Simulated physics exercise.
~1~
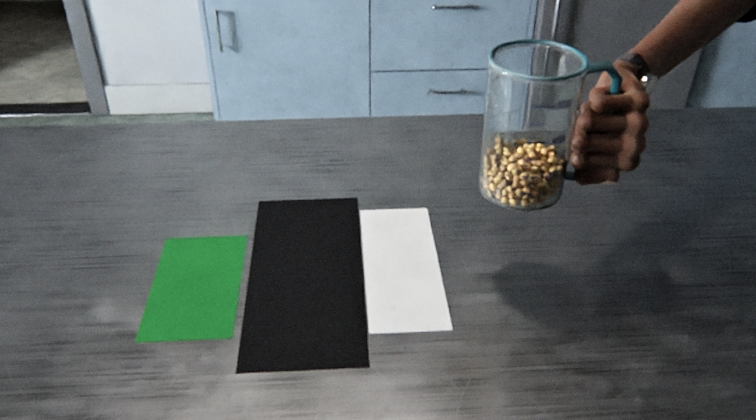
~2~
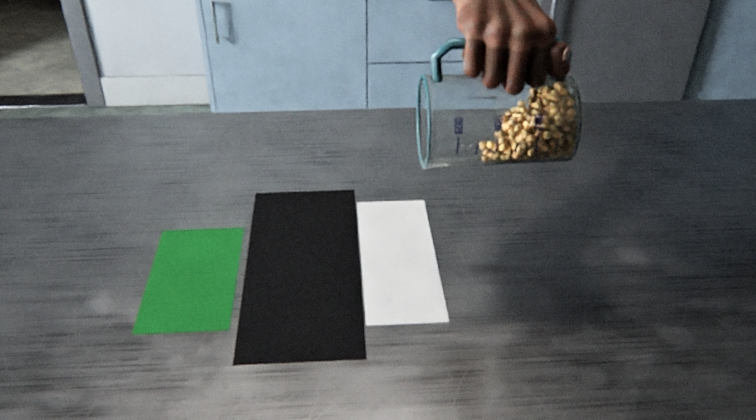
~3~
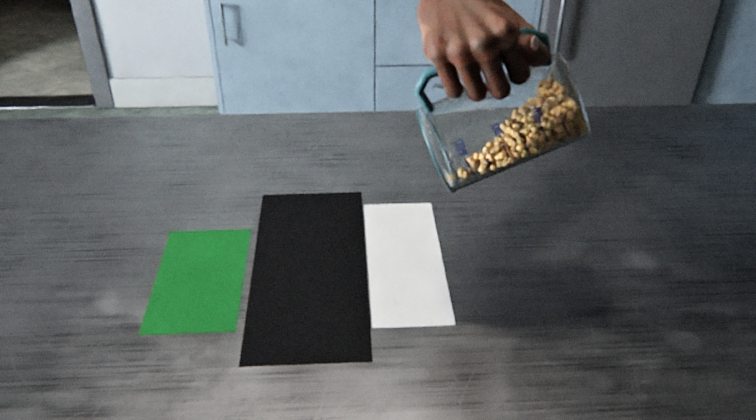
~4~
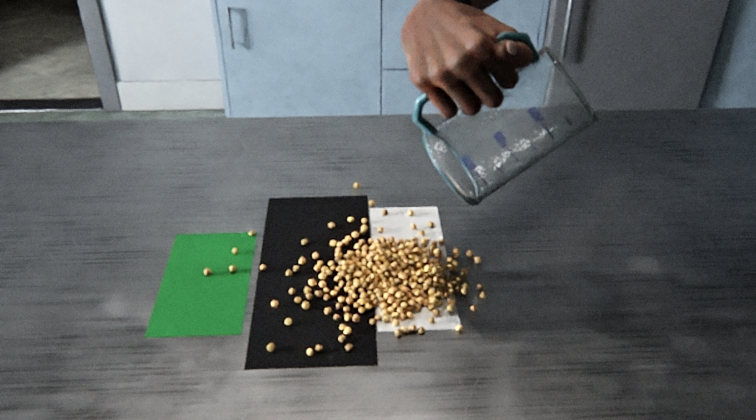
We see a hand holding a clear jug of dried chickpeas over a table with green, black and white mats, then tipping it to the left until the chickpeas spill out, ending mostly heaped across the white and black mats, with a few scattered on the green mat and bare table.
